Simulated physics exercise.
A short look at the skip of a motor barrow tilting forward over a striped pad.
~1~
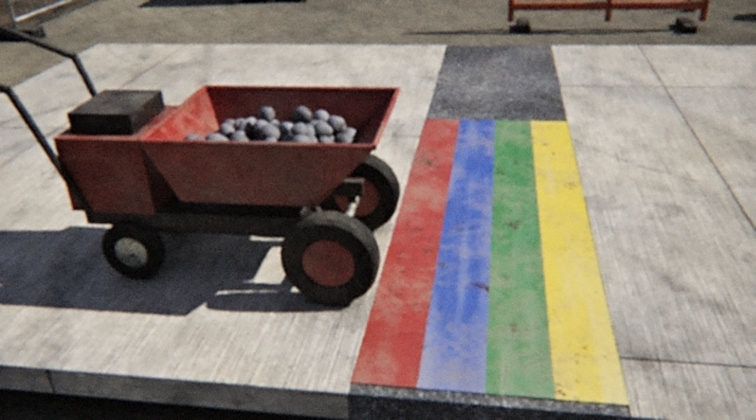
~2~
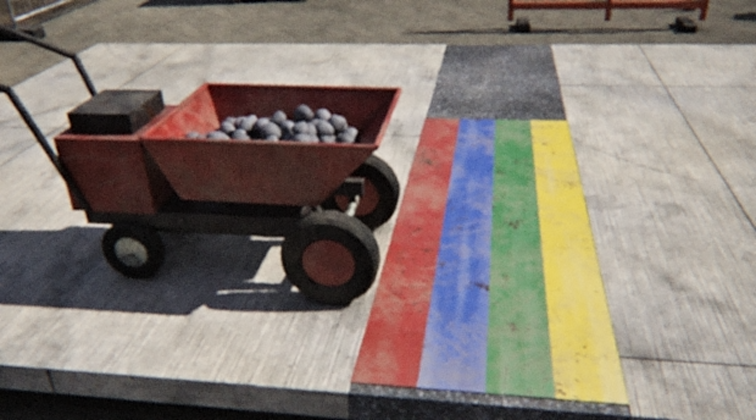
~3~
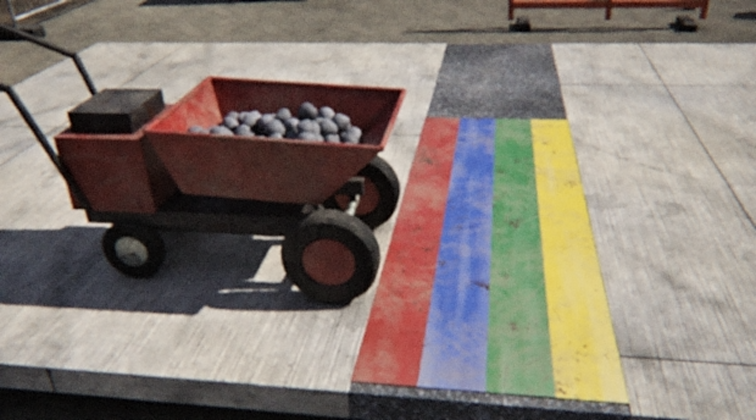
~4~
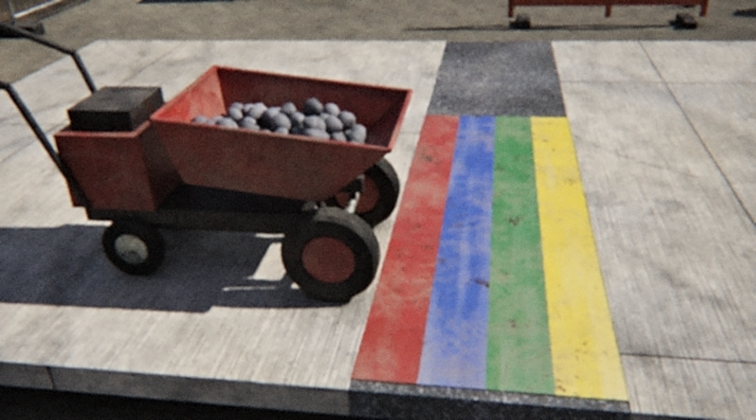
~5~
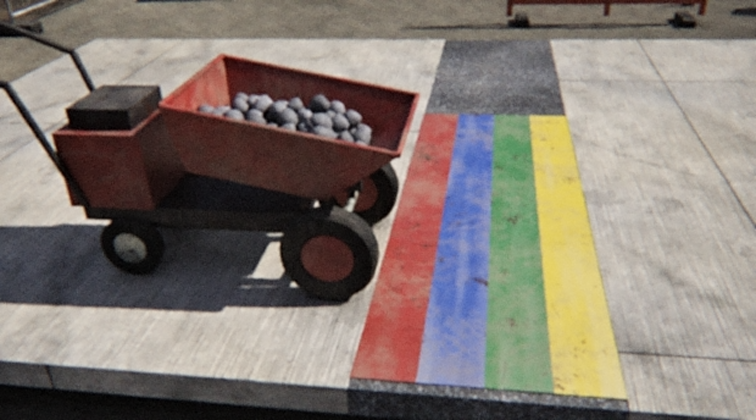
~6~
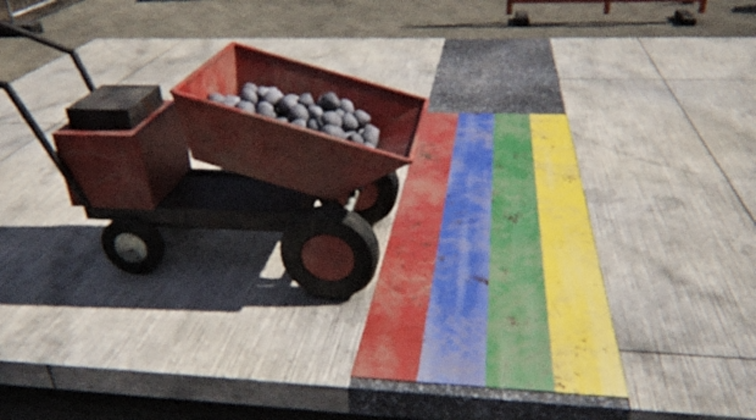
A red barrow's skip, loaded with round grey cobbles, tilts forward beside a striped pad.
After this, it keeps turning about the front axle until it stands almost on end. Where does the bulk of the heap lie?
The green one gets the largest share.
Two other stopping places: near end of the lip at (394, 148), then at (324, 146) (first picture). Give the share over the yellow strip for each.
About 30 and 10 per cent.
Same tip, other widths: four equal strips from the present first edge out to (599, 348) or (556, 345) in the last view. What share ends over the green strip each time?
About 40 and 30 per cent.
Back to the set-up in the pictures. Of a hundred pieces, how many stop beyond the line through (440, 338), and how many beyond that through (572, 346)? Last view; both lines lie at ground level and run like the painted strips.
Roughly 90 per cent, and 30 per cent.
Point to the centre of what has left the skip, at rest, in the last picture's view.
Roughly at (529, 257).
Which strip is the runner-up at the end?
The runner-up: The yellow strip.
Just after the last frame, skip tipped steeply; every one in the skip.
A moment on, skip tipped steeply; the larger part in the skip; about a tenth over the blue strip; roughly a quarter over the green strip; just a few over the yellow strip; just a few falling.
Further on, skip tipped right over; about a tenth in the skip; about a tenth over the blue strip; roughly a third over the green strip; roughly a quarter over the yellow strip; about a tenth off the paint.
When it is over, skip tipped right over; about a tenth in the skip; not one over the red strip; roughly a quarter over the blue strip; roughly a third over the green strip; roughly a quarter over the yellow strip; about a tenth off the paint.
